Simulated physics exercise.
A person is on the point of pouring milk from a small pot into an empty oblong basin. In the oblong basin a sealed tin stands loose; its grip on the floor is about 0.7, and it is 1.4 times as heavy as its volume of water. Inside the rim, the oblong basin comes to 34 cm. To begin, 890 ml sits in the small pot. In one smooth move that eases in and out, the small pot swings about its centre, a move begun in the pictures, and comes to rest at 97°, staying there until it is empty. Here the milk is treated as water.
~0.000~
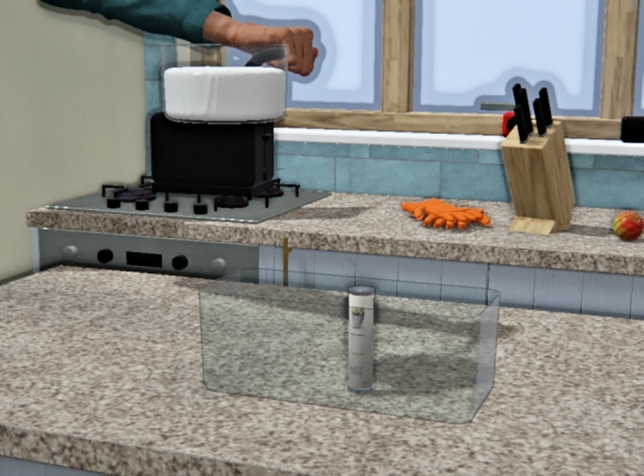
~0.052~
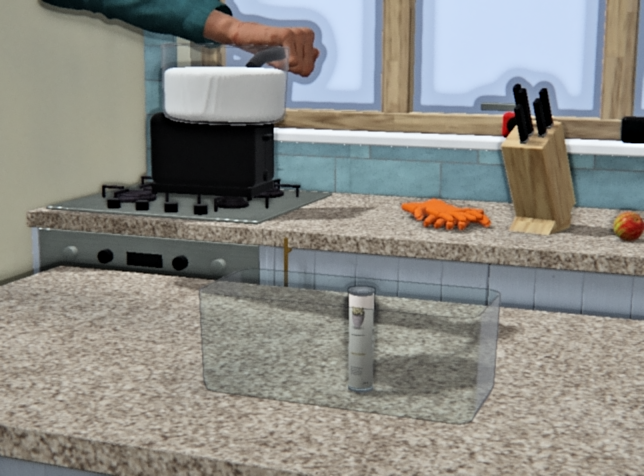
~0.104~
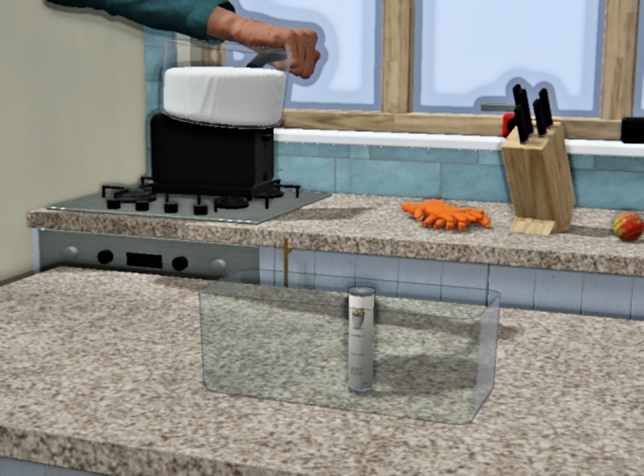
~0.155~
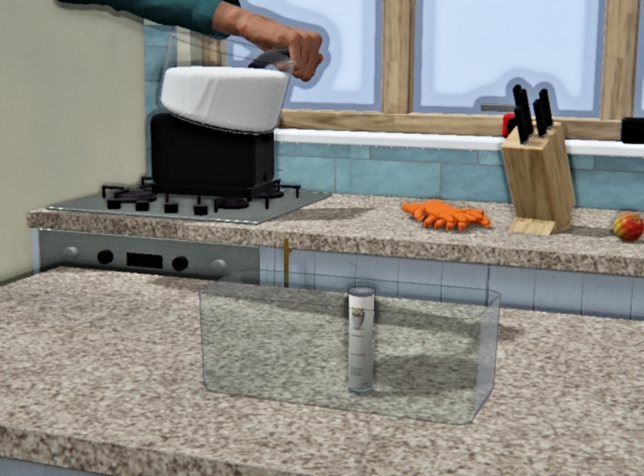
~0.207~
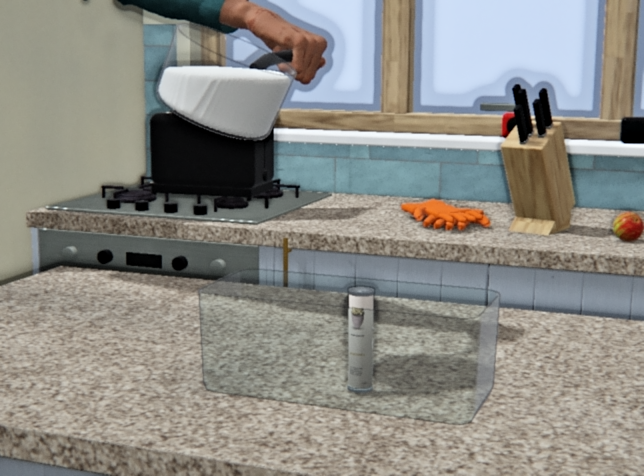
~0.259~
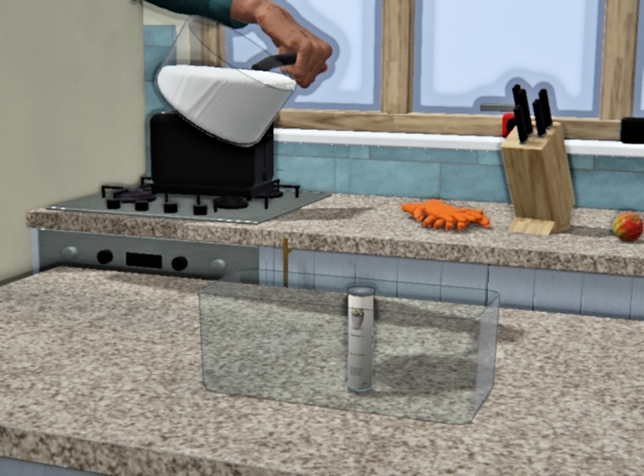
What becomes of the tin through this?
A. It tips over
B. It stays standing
(A) It tips over.
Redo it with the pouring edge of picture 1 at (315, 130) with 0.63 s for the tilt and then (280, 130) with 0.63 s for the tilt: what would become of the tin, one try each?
In the first try it comes down; in the second it remains standing.
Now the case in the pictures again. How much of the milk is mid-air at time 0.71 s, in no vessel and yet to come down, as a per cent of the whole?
Around 20 percent of the liquid.
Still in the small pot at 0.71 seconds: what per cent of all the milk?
Roughly 14 percent remains.
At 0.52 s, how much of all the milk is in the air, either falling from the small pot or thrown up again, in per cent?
At that moment, about 54 percent.
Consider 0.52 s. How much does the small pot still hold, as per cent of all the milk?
Around 42 in a hundred.
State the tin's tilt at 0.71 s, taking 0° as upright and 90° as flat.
It is at some 5°.
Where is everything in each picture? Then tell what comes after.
The first picture shows tilt 0°; pouring edge (282, 48); surface from (174, 70) to (282, 72); the oblong basin's rim runs from (221, 280) to (490, 306); the tin's top is at (361, 294).
The second picture shows tilt 2°; pouring edge (283, 50); surface from (174, 70) to (283, 72).
The third picture shows tilt 6°; pouring edge (285, 56); surface from (175, 70) to (283, 74).
The fourth picture shows tilt 14°; pouring edge (288, 65); surface from (175, 70) to (285, 75).
The fifth picture shows tilt 24°; pouring edge (290, 77); surface from (173, 70) to (288, 77).
The sixth picture shows tilt 35°; pouring edge (289, 92); surface from (170, 68) to (289, 81); 1 per cent is over the edge.
After 0.52 s the tilt is 90° and 42 per cent is still to pour; the tin stands where it began.
After 0.71 s the tilt is 97° and 14 per cent is still to pour; the tin stands where it began.
After 0.91 s the tilt is 97° and 4 per cent is still to pour; the tin leans 25°.
After 1.13 s the tilt is 97° and 1 per cent is still to pour; the tin lies on its side.
In the end the tin lies on its side.
